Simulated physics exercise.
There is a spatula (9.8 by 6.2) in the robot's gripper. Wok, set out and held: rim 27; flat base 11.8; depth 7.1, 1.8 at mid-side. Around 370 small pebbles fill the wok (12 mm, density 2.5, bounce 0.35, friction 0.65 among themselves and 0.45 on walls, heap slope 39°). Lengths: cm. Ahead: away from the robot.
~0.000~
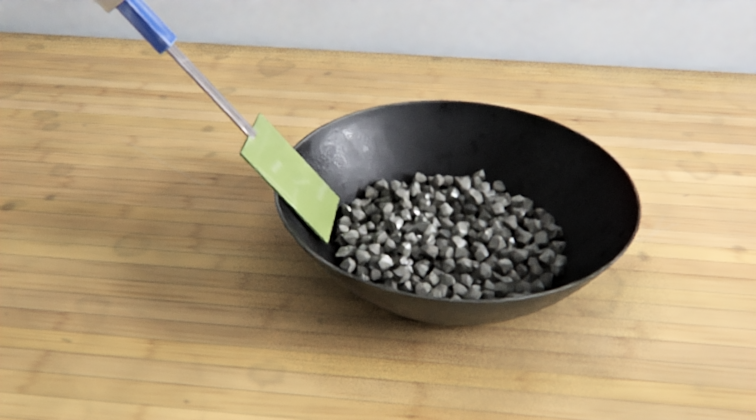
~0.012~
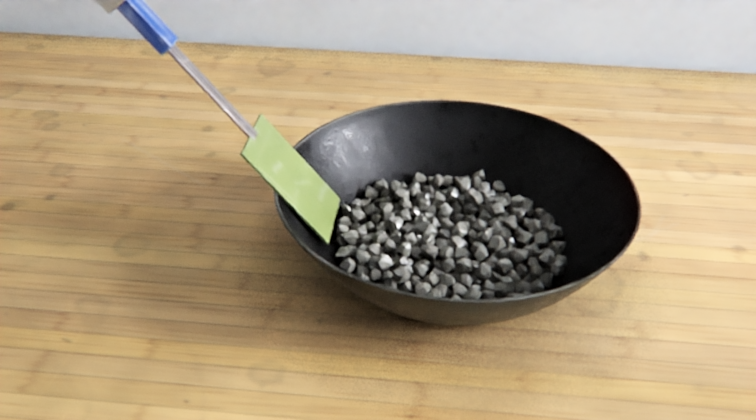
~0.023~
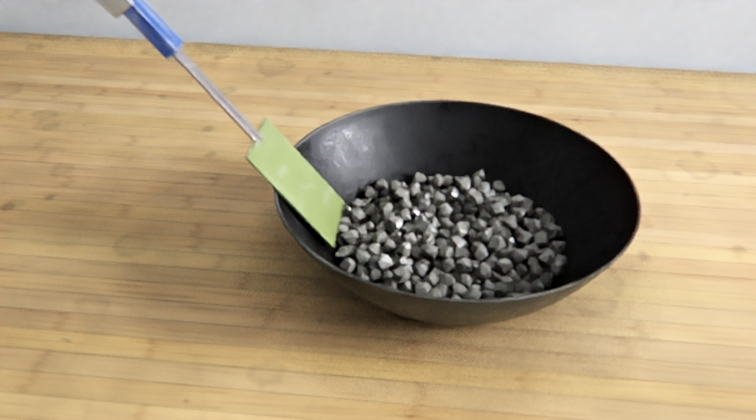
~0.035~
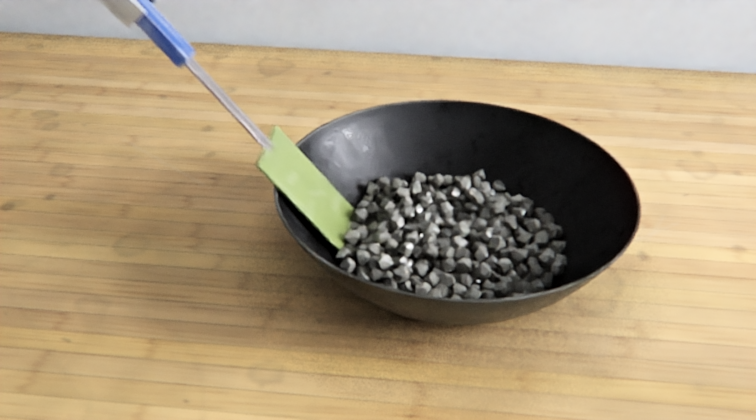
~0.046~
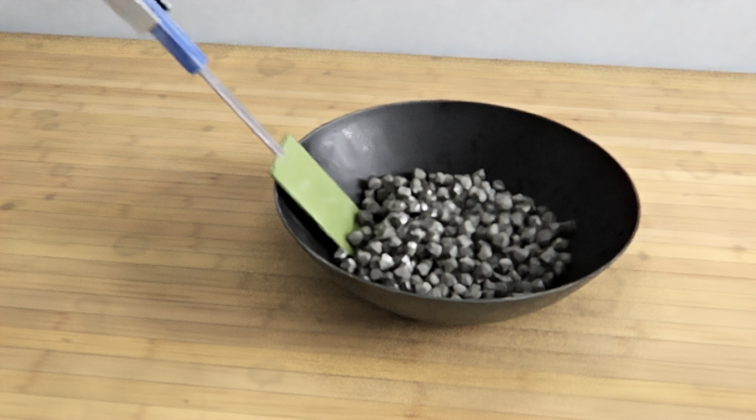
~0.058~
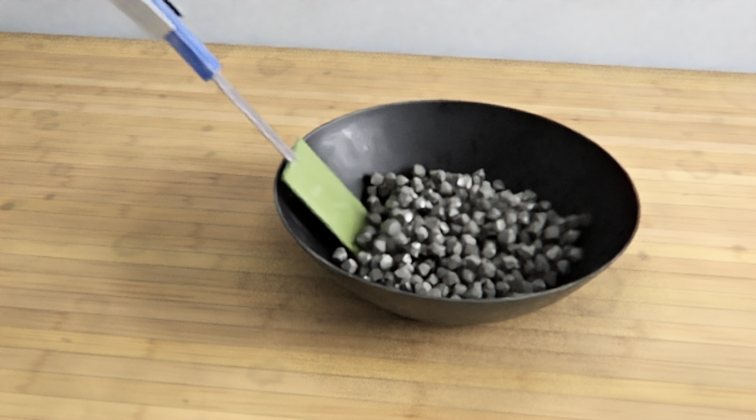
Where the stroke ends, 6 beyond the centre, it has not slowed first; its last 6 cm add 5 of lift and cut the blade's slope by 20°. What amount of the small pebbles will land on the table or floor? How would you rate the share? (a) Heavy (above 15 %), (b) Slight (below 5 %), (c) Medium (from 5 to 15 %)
b.
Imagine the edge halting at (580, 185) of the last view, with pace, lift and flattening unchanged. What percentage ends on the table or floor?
Approximately 25 per cent, I reckon.
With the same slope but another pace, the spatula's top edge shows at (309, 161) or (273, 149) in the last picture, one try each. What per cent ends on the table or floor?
I'd estimate some 10 and 0 in a hundred.
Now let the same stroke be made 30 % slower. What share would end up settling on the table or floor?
About 0 %.
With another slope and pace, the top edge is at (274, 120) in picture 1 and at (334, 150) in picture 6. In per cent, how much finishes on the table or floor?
10 per cent.
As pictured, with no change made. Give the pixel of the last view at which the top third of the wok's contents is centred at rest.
Close to pixel (561, 226).
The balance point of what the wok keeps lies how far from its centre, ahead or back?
About 4.0 centimetres ahead.
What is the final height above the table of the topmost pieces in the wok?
It reaches around 7.0 cm.
After 0.11 s, sloping 51°, highest piece 8 above the table; 372 in the wok.
After 0.16 s, sloping 44°, highest piece 10 above the table; 371 in the wok, 1 on the blade or in flight.
After 0.39 s, sloping 31°, highest piece 8 above the table; 365 in the wok, 5 on the table or floor, 2 on the blade or in flight.
After 1.44 s, sloping 31°, highest piece 7 above the table; 364 in the wok, 8 on the table or floor.
In the end, 364 in the wok, 8 on the table or floor. That is 2 % on the table or floor.
